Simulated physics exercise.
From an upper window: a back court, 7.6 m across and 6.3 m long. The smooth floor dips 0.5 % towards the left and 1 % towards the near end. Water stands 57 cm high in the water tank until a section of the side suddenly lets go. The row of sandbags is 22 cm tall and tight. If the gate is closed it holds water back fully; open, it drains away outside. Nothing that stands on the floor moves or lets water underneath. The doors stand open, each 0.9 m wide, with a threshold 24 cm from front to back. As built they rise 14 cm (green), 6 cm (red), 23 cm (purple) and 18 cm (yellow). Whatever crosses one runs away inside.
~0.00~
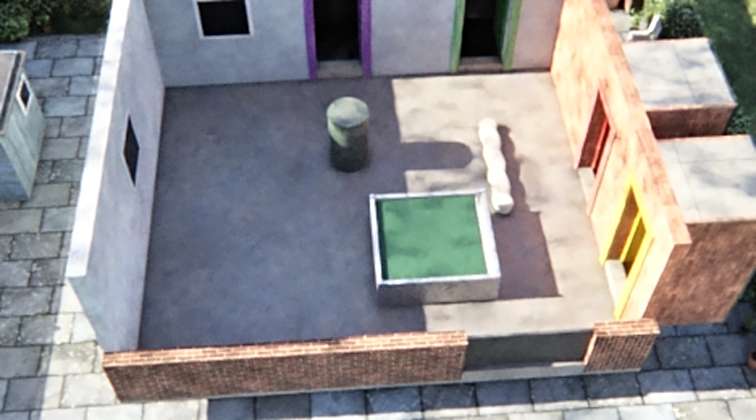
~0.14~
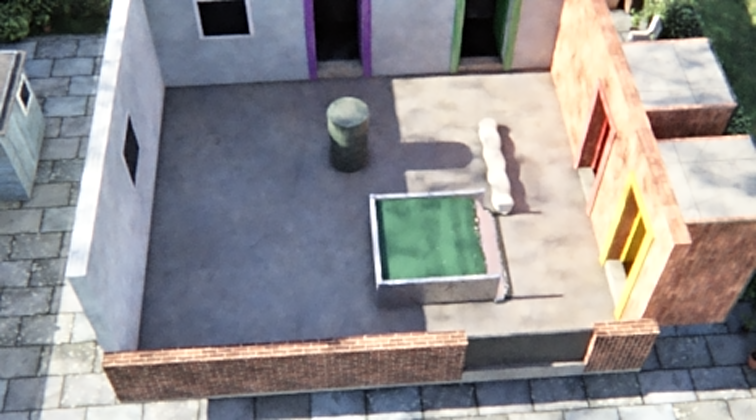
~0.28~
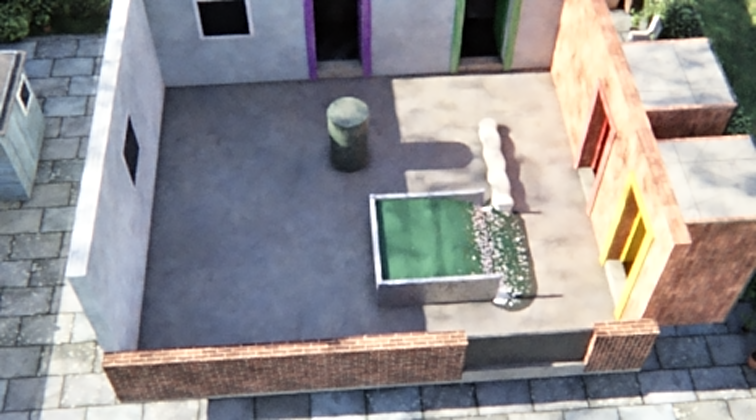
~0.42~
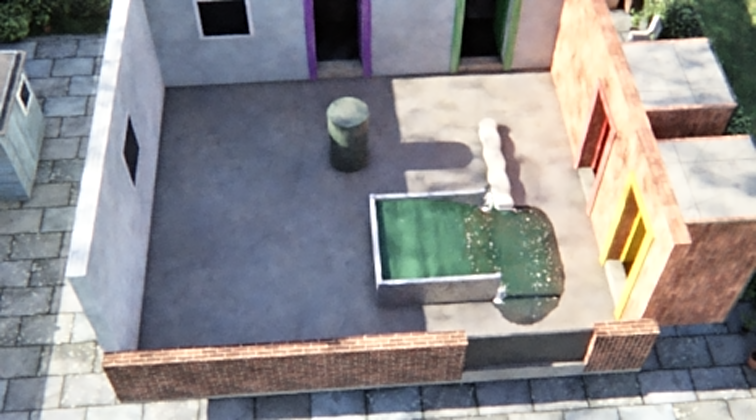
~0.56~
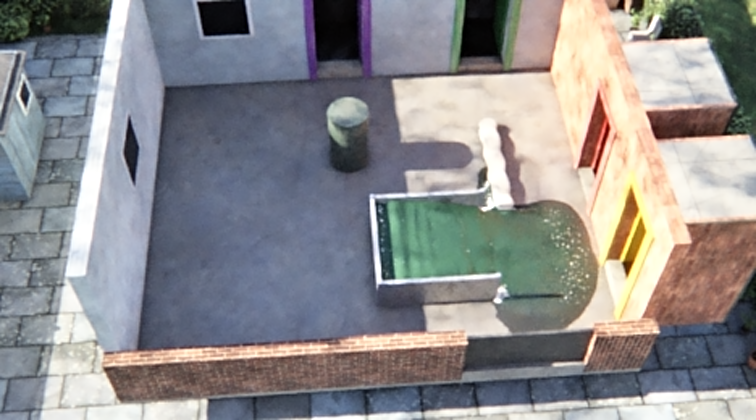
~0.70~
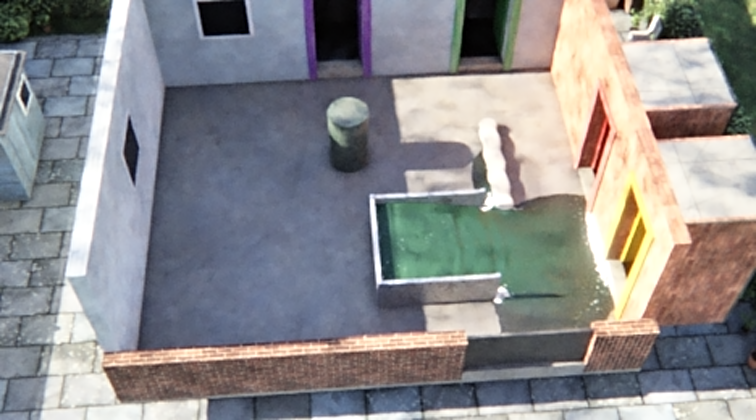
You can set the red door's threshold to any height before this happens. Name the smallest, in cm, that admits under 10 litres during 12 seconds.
Close to 17 cm is just enough.
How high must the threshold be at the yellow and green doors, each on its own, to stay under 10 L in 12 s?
Roughly 27 cm at yellow and 8.0 cm at green.
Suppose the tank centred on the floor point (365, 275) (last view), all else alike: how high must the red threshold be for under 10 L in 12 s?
Then roughly 13.5 cm.
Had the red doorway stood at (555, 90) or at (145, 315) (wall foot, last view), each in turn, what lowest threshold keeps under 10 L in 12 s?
About 8.5 and 8.5 cm.
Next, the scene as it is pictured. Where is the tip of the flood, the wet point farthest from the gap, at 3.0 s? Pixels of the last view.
Around (551, 73).
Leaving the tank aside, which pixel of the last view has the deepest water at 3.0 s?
At about (622, 337).
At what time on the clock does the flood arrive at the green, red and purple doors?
Green 3.0 s, red 0.9 s, purple 5.0 s.
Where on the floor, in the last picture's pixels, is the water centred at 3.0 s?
Near (521, 253).
After 1.4 s water covers 15 % of the floor, deepest (36 cm) near (586, 244); 16 cm at the red door, 10 litres in over its 6 cm threshold.
After 3.0 s water covers 30 % of the floor, deepest (28 cm) near (622, 337); 12 cm at the red door, 75 litres in over its 6 cm threshold.
After 12.0 s water covers 90 % of the floor, deepest (7 cm) near (135, 379); 4 cm at the red door, 96 litres in over its 6 cm threshold.
At the red door as built, the water arrived by 0.9 s and peaked near 17 cm at 1.8 s.
Run again over the same 12 s with other heights there, 23 litres in over 14 cm, 7 litres over 18.5 cm. The limit of 10 litres is kept from about 17 cm up.
